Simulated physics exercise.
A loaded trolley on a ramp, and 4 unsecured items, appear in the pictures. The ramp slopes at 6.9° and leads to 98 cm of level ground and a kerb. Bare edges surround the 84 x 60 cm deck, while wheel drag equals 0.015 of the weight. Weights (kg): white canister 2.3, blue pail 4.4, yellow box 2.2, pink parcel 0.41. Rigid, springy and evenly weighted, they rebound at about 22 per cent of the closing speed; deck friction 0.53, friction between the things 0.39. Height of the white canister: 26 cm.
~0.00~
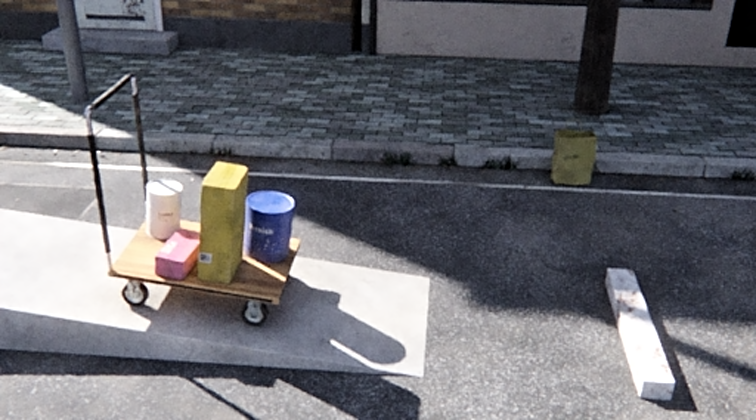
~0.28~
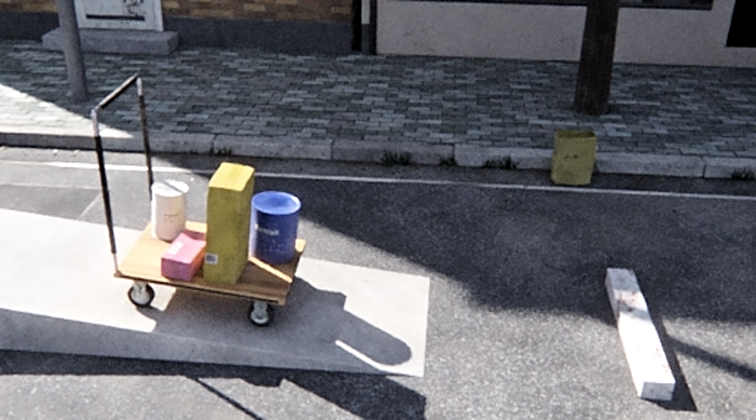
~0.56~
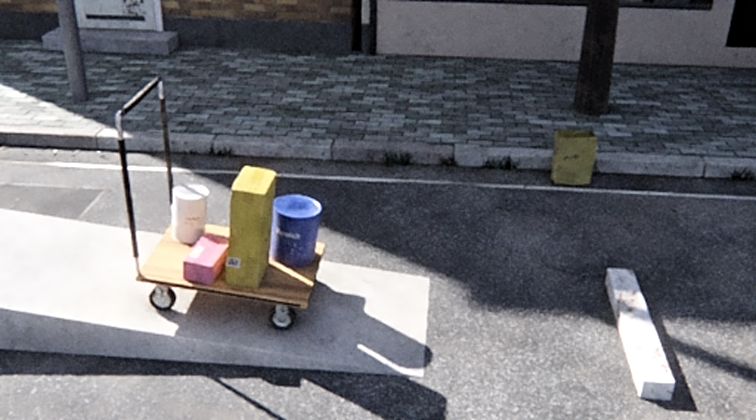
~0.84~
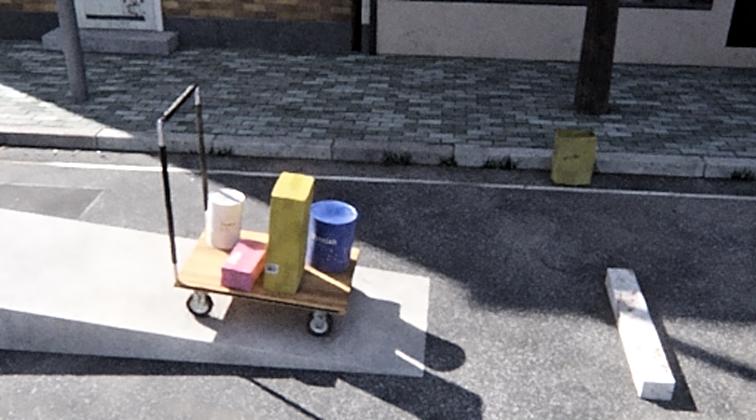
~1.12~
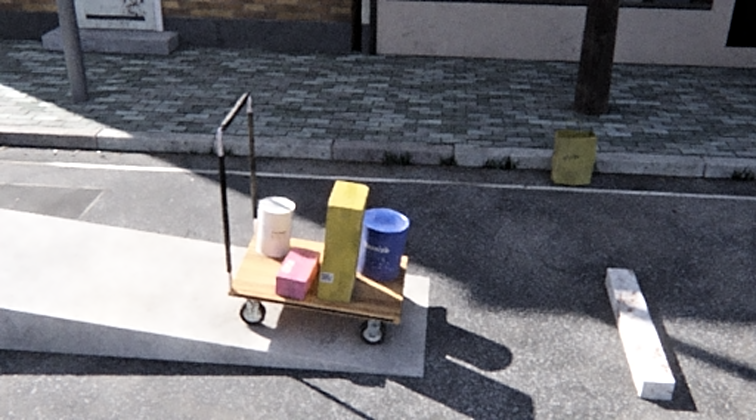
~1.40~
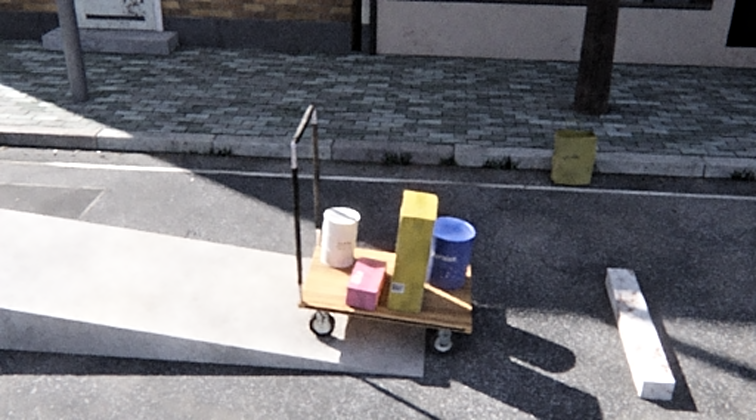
The clip shows a flat trolley carrying a white canister, pink parcel, yellow box and blue pail, rolling rightward down a pale ramp, slowly and then faster, until its front wheels pass the ramp's edge onto dark pavement.
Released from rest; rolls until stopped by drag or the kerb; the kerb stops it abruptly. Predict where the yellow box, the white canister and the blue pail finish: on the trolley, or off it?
They finish like this: Yellow box off the trolley; white canister on the trolley; blue pail off the trolley.
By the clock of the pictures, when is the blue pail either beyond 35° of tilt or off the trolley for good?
2.1 s or so.
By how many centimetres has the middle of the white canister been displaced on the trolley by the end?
About 16 cm.
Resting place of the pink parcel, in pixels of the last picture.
It comes to rest somewhere around (559, 302).
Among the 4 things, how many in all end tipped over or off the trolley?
It adds up to 2.
After 2.10 s, trolley at the kerb; yellow box 15° off its base near (610, 265); blue pail moved 12 cm near (635, 264); white canister moved 12 cm near (522, 257).
After 2.40 s, trolley at the kerb; blue pail and yellow box now off the trolley; white canister moved 15 cm near (528, 257); pink parcel moved 11 cm.
In the end (3.7 s), off the trolley, blue pail and yellow box; not toppled but over 10 cm from the start, white canister and pink parcel. At the end, from the last picture's camera, yellow box near (668, 316), white canister near (528, 258).
